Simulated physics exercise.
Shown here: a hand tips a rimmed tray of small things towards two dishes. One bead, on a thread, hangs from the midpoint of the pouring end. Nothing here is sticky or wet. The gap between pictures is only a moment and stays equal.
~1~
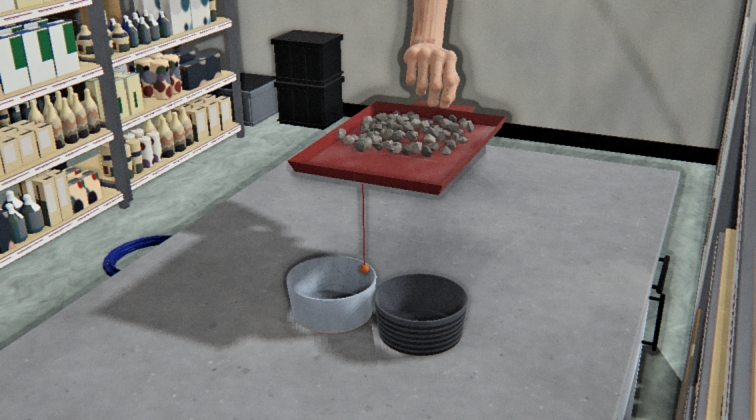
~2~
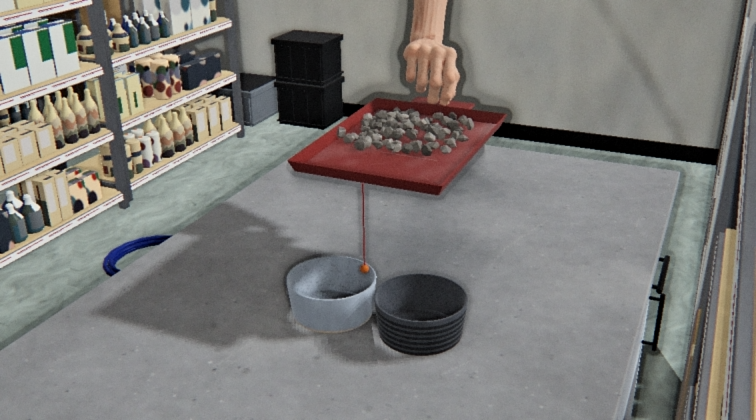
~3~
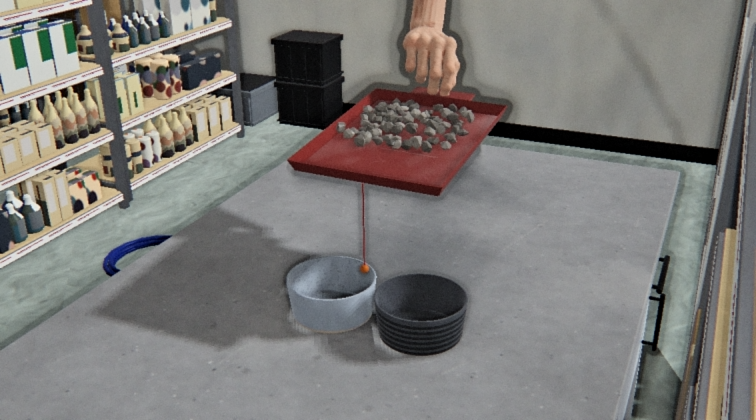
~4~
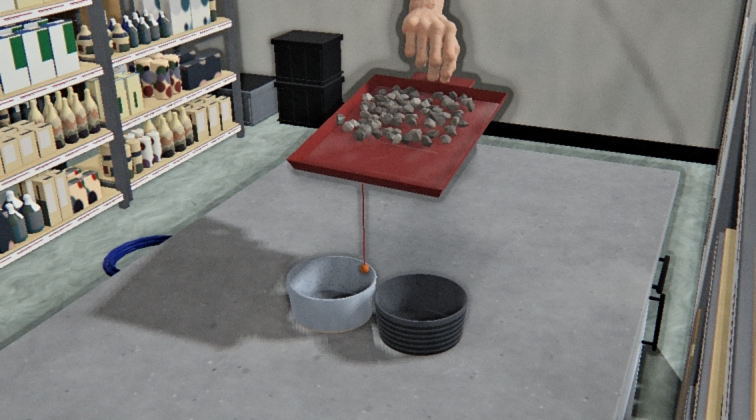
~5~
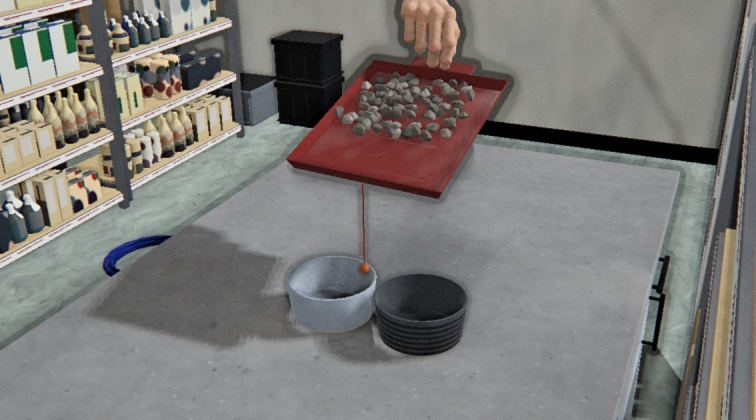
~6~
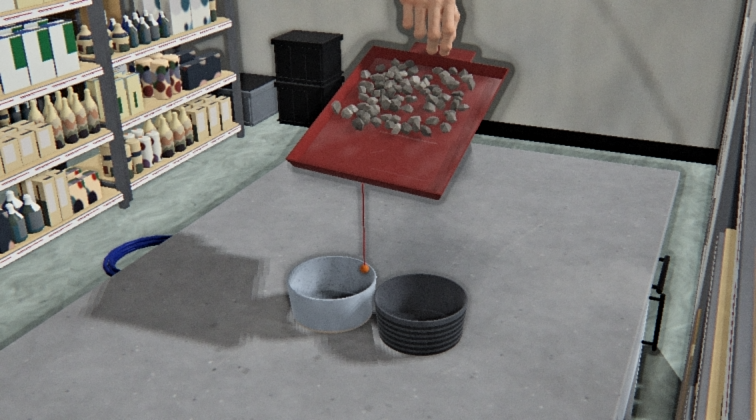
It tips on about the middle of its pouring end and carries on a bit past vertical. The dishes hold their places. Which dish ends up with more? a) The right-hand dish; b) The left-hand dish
Option a: The right-hand dish.
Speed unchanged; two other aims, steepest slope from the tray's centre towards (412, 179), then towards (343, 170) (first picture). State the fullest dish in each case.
Case one: The dish to the right. Case two: The dish to the left.
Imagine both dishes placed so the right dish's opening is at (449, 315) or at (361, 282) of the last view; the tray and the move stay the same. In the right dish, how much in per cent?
It would be roughly 40 per cent, followed by roughly 20 per cent.
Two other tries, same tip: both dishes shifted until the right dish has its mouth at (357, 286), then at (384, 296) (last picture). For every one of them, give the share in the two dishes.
Roughly 30 %, then roughly 40 %.
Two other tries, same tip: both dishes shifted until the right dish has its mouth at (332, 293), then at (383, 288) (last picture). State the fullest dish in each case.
The first time it's the right-side dish, the second time it's the right-side dish.
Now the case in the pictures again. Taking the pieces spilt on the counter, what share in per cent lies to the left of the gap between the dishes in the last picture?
About 70 percent.
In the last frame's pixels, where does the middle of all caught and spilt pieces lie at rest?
Close to (393, 342) in the last view.
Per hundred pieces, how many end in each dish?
Estimate - left dish 10 percent, right dish 40 percent.
Soon after the last picture, tray tipped steeply; about two thirds on the tray; about a third in the air.
A little later, tray tipped past a quarter turn; about a third in the right dish; a small part in the left dish; about half outside both; a small part in the air.
Later still, tray tipped past a quarter turn; about a third in the right dish; a small part in the left dish; about half outside both.
At rest, tray tipped past a quarter turn; about a third in the right dish; a small part in the left dish; about half outside both.
